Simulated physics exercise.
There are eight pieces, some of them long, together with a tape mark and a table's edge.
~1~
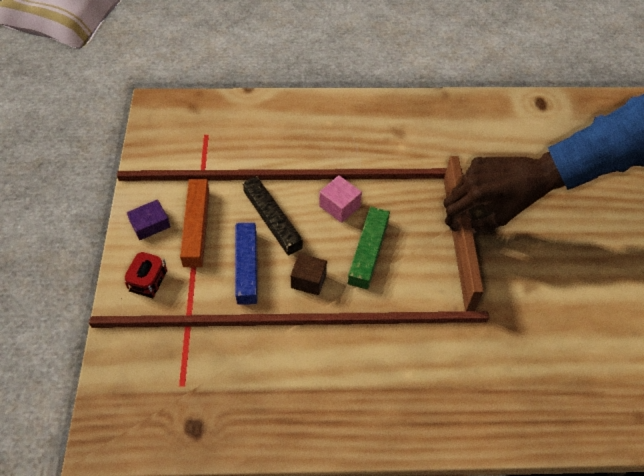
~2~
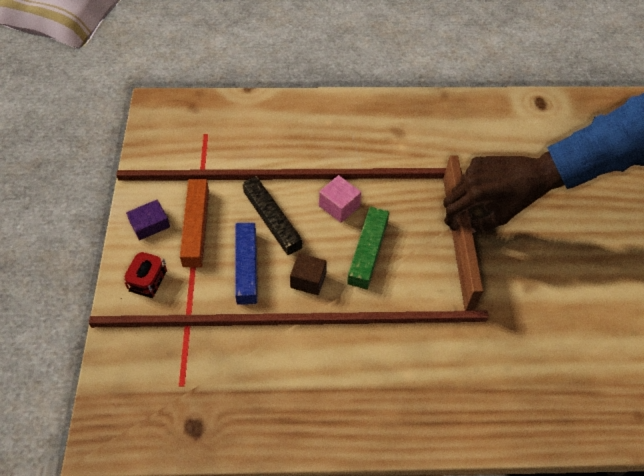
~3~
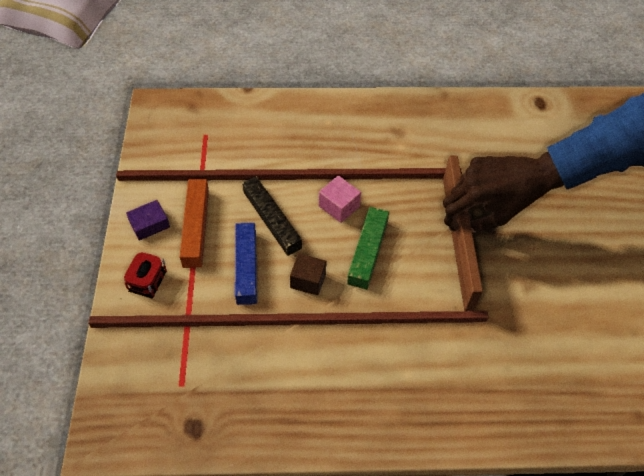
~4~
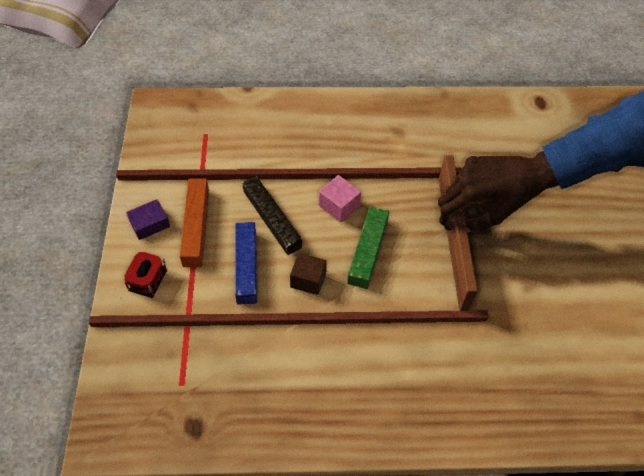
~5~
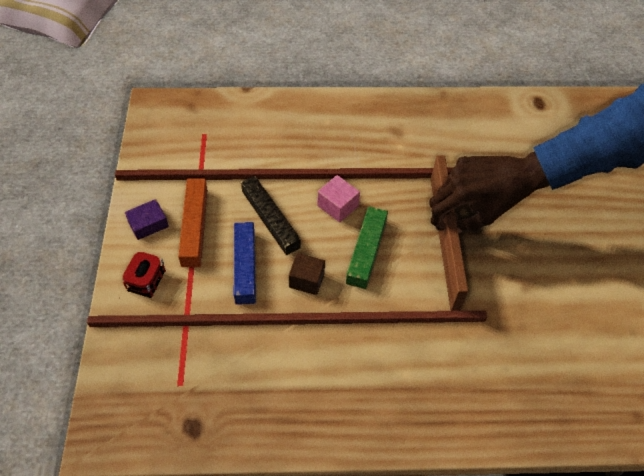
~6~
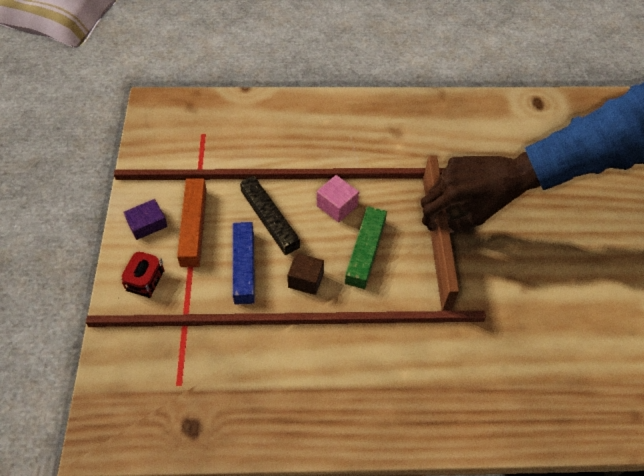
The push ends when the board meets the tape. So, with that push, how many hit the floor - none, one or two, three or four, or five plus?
I'd say one or two.
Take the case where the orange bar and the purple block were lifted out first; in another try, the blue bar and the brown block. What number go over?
0 for the first case, 0 for the second.
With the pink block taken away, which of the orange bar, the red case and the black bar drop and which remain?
Well, the orange bar is left in place, the red case is left in place and the black bar is left in place.
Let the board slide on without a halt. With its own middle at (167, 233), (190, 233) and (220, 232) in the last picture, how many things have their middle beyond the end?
In order: 3, 1, 0.
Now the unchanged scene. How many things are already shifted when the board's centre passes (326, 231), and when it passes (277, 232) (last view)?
By then 3, and later 5.
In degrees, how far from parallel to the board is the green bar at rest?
About 0 degrees.
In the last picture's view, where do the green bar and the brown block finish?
I'd say approximately (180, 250) and then (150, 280).
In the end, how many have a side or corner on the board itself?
The count is 2.
Early on, none off yet; purple block at rest near (146, 219); red case at rest near (143, 274); orange bar at rest near (193, 222).
A while later, none off yet; purple block at rest near (146, 219); red case at rest near (143, 274); orange bar at rest near (191, 222).
Finally, the number that fall off is one or two; lost, purple block.
